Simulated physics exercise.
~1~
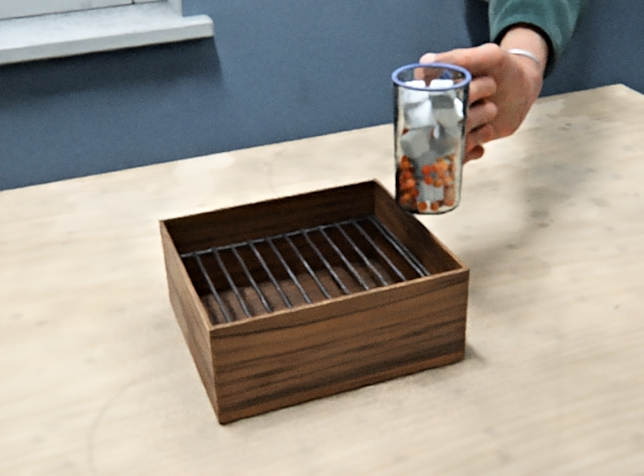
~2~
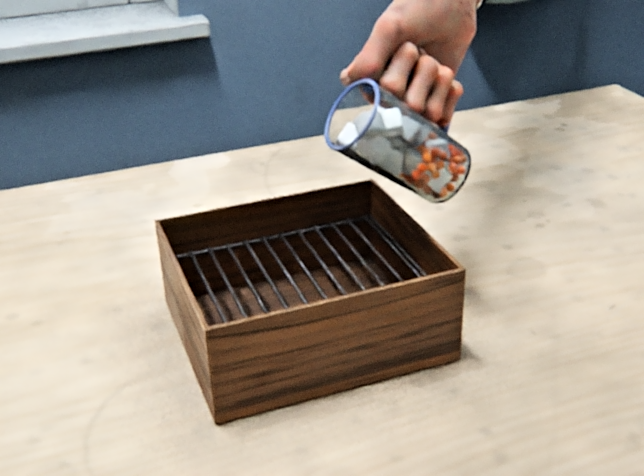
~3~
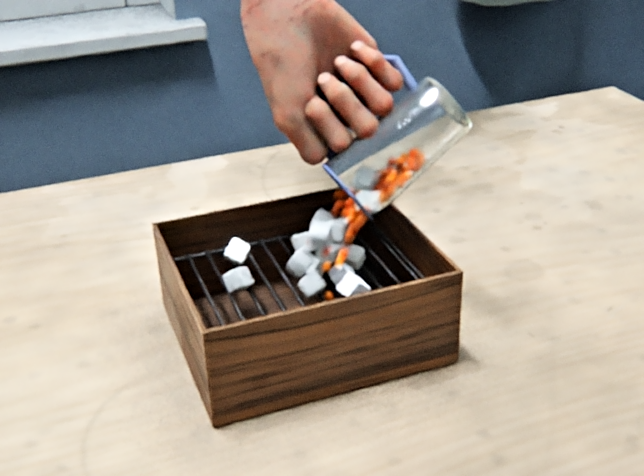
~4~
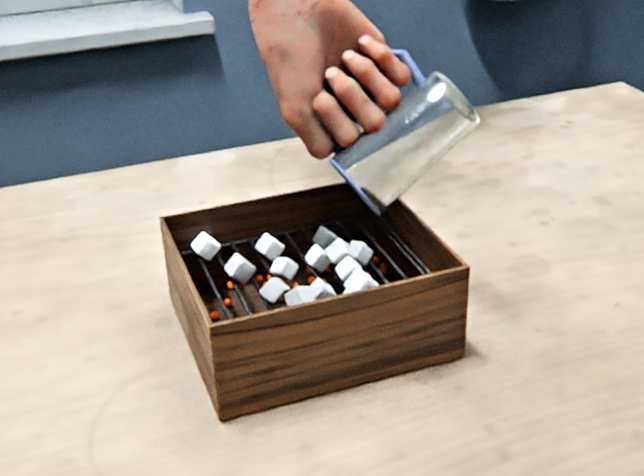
A hand tipped a clear cup of small orange pieces and white cubes over a wire rack in a wooden box until it was empty, and the orange pieces dropped through the wires while the white cubes stayed on top.
